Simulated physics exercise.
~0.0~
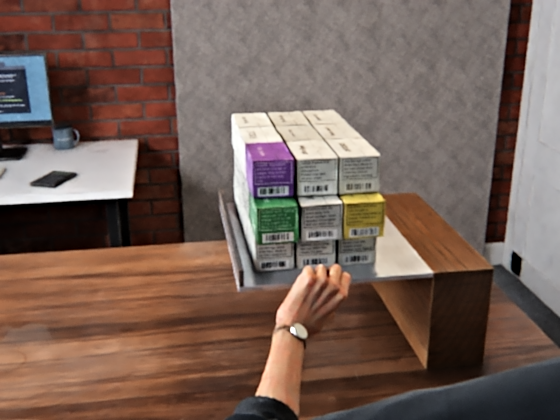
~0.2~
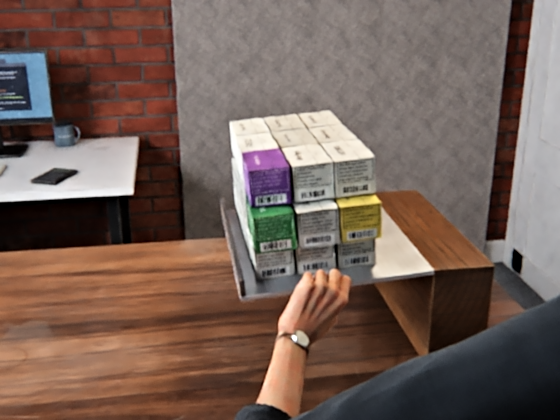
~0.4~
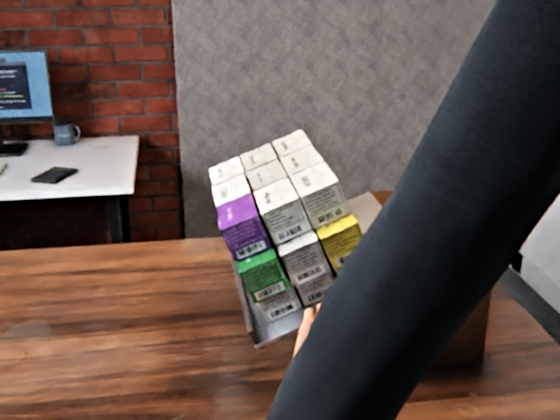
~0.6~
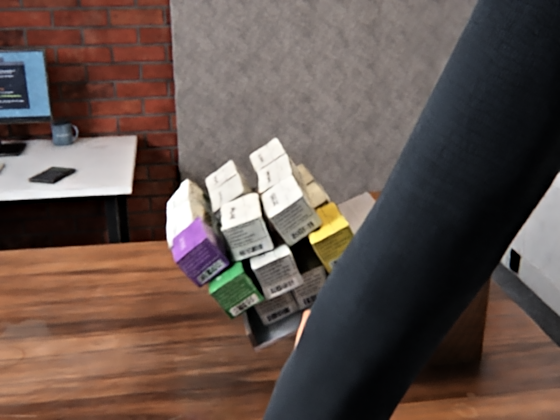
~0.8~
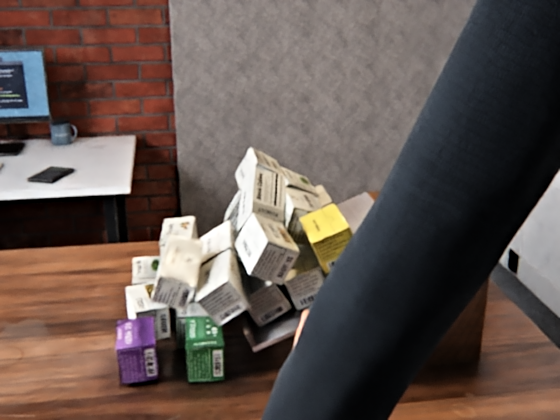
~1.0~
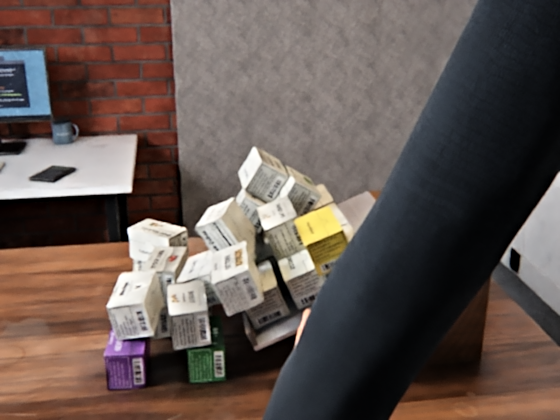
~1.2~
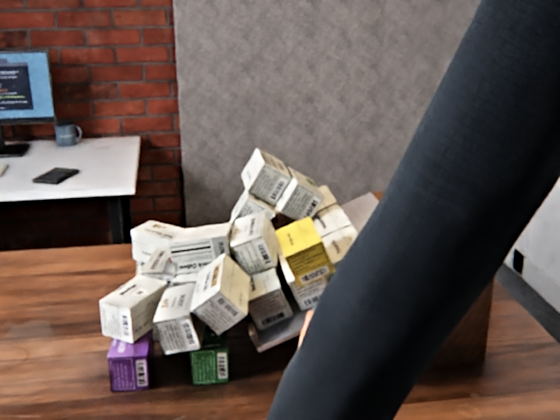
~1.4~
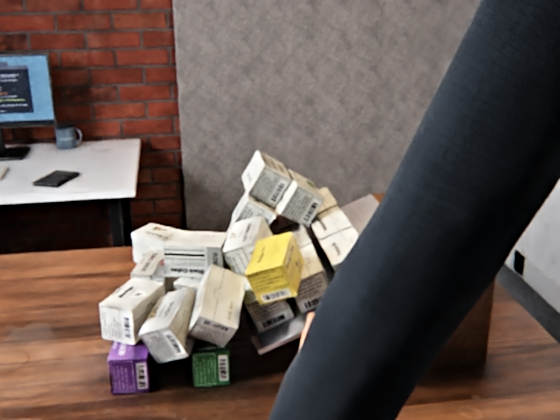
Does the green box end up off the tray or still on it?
The green box drops off the tray and ends up on the wooden table, near the purple one.
